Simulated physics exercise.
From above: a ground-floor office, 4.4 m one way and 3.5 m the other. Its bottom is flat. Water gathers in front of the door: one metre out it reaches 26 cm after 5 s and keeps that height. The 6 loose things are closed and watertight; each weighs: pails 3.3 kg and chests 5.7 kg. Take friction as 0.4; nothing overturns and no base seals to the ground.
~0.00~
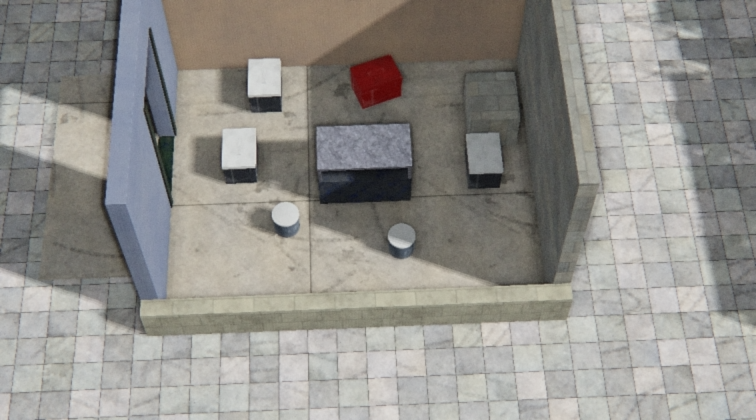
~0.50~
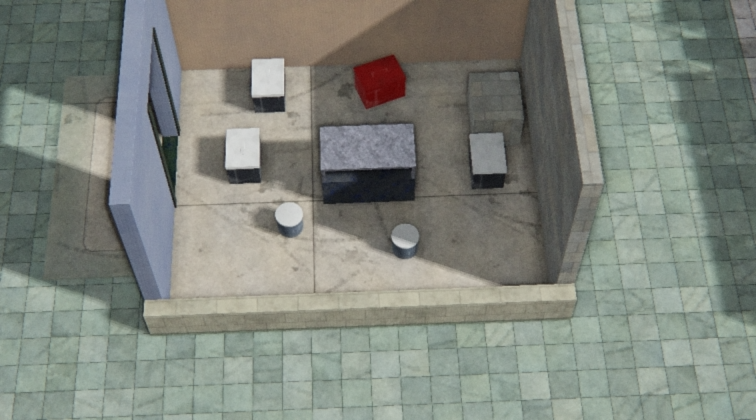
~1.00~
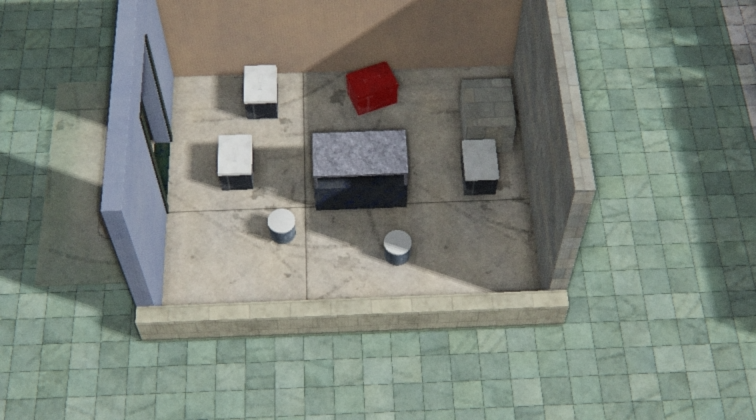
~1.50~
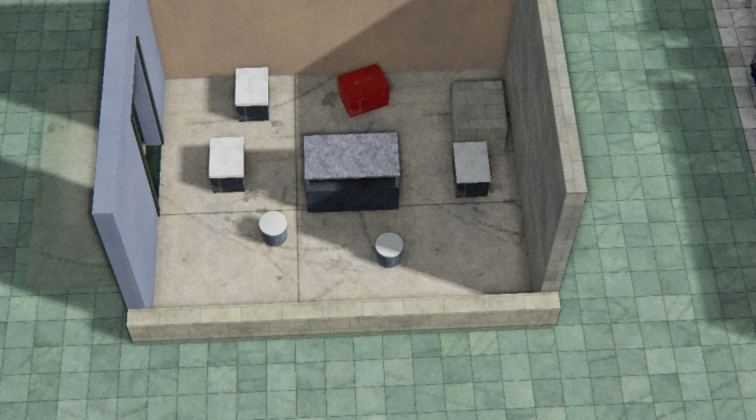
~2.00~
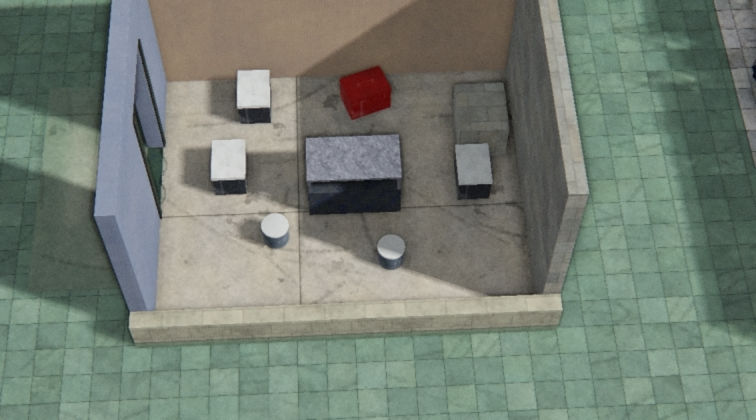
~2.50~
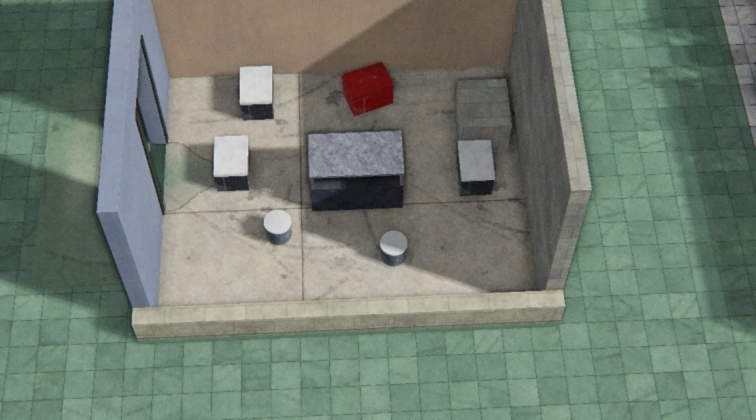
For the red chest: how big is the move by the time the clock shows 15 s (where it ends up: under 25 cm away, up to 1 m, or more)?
The red chest travels far.
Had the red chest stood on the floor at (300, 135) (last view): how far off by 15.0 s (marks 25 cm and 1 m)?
It travels far.
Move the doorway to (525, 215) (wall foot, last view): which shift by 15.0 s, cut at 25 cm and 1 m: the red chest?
In that case the red chest ends far away.
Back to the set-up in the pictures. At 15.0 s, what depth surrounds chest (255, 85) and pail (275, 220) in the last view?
About 17 and 14 cm.
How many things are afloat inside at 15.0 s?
6 of them.
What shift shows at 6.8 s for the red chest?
About 140 cm.
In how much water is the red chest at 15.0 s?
About 18 cm.
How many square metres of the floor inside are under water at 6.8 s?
Some 13 m2.
After 3.5 s the red chest is near (368, 80), 0.0 m from its start, aground; 0 afloat.
After 6.8 s the red chest is near (471, 70), 1.3 m from its start, afloat; 4 afloat.
After 11.0 s the red chest is near (493, 70), 1.6 m from its start, afloat; 6 afloat.
After 15.0 s the red chest is near (493, 67), 1.6 m from its start, afloat; 6 afloat.
